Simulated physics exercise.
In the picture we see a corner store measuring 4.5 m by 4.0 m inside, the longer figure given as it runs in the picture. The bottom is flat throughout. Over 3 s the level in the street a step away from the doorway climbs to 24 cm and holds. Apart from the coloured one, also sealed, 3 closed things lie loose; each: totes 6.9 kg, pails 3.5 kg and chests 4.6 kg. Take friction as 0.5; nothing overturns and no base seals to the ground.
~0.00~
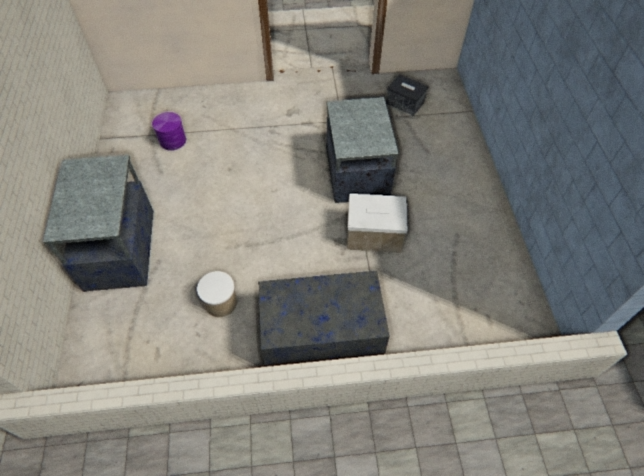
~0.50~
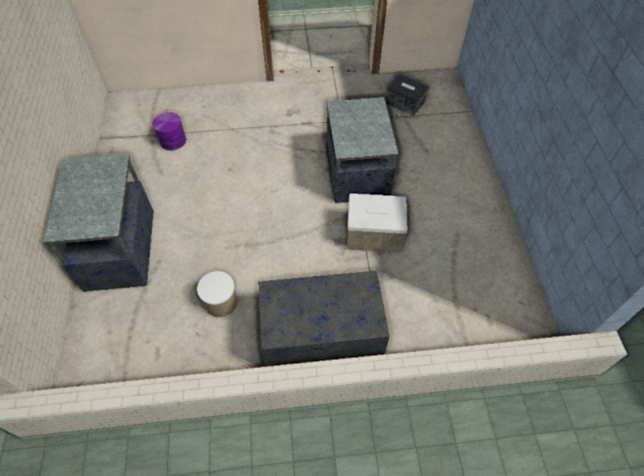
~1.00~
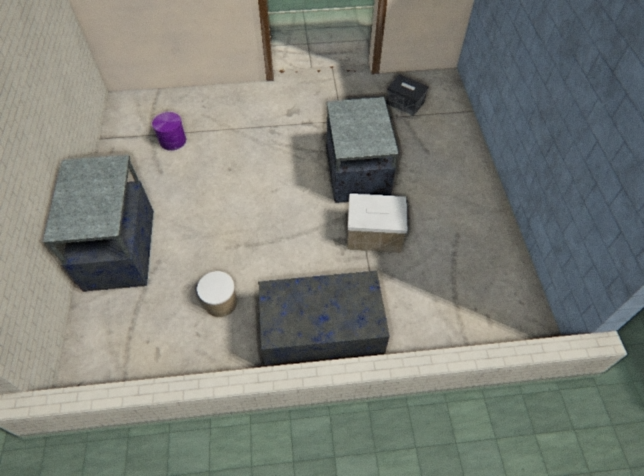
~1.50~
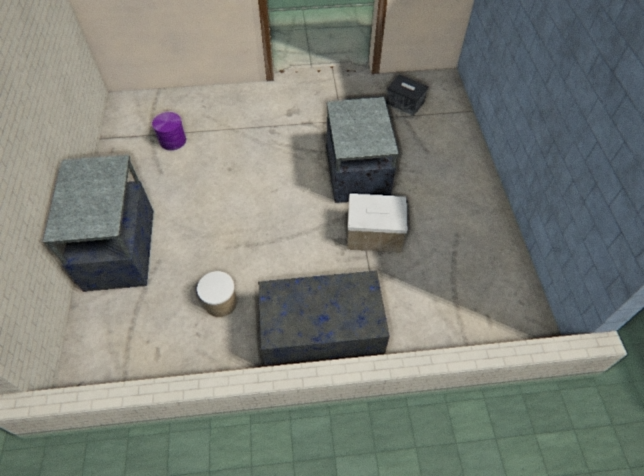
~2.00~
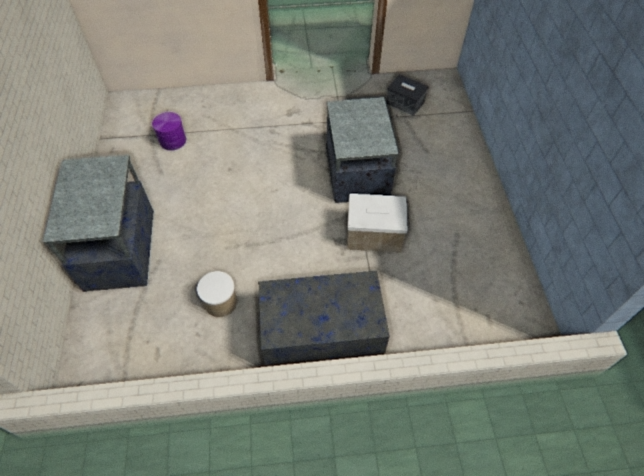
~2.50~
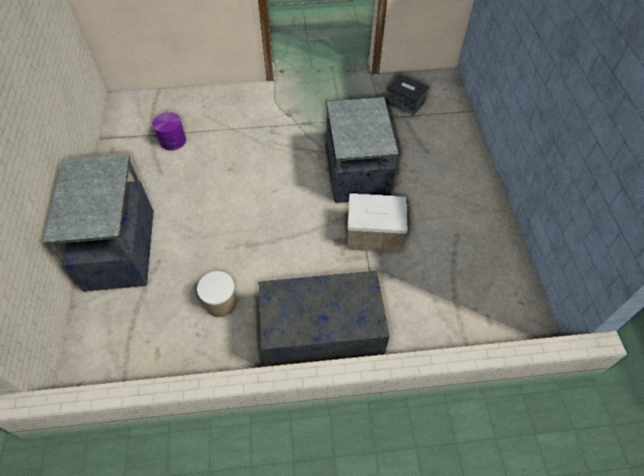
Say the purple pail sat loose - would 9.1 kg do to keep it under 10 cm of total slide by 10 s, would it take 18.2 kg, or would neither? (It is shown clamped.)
My call: It is fine with the lighter amount.
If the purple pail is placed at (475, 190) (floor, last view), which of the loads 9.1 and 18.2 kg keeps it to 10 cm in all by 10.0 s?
Looking at the loads, only the heavier keeps it.
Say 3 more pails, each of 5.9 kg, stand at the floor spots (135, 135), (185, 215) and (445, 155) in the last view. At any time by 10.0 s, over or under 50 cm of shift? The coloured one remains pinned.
In that order: Within it, beyond it, beyond it.
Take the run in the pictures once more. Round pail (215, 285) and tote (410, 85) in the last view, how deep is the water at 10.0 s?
Depth approx. 11 cm / 7 cm.
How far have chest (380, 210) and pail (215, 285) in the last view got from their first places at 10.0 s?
First 60 cm, then 80 cm.
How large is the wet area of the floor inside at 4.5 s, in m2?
Close to 9.5 m2, I'd say.
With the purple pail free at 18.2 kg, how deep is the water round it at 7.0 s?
2 cm, roughly.
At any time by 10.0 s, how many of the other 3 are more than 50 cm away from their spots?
By my count, 3.
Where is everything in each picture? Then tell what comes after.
In the first picture, the purple pail at (167, 122) rests on the ground; water covers 0.0 m2; 0 of 4 have shifted.
In the second picture, the purple pail at (167, 122), on the bottom; 0.0 m2 under water; 0 of 4 have shifted.
In the third picture, the purple pail at (167, 122), on the bottom; 0.0 m2 under water; 0 of 4 have shifted.
In the fourth picture, the purple pail at (167, 122) rests on the ground; 0.0 m2 under water; 0 of 4 have shifted.
In the fifth picture, the purple pail at (167, 122), on the bottom; 0.3 m2 under water; 0 of 4 have shifted.
In the sixth picture, the purple pail at (167, 122) rests on the ground; water covers 1.1 m2; 0 of 4 have shifted.
After 3.5 s the purple pail would be 0 cm from its start with 9.1 kg and 0 cm from its start with 18.2 kg; 0 cm of water round it then.
After 4.5 s the purple pail would be 0 cm from its start with 9.1 kg and 0 cm from its start with 18.2 kg; 1 cm of water round it then.
After 7.0 s the purple pail would be 0 cm from its start with 9.1 kg and 0 cm from its start with 18.2 kg; 2 cm of water round it then.
After 10.0 s the purple pail would be 0 cm from its start with 9.1 kg and 0 cm from its start with 18.2 kg; 3 cm of water round it then.
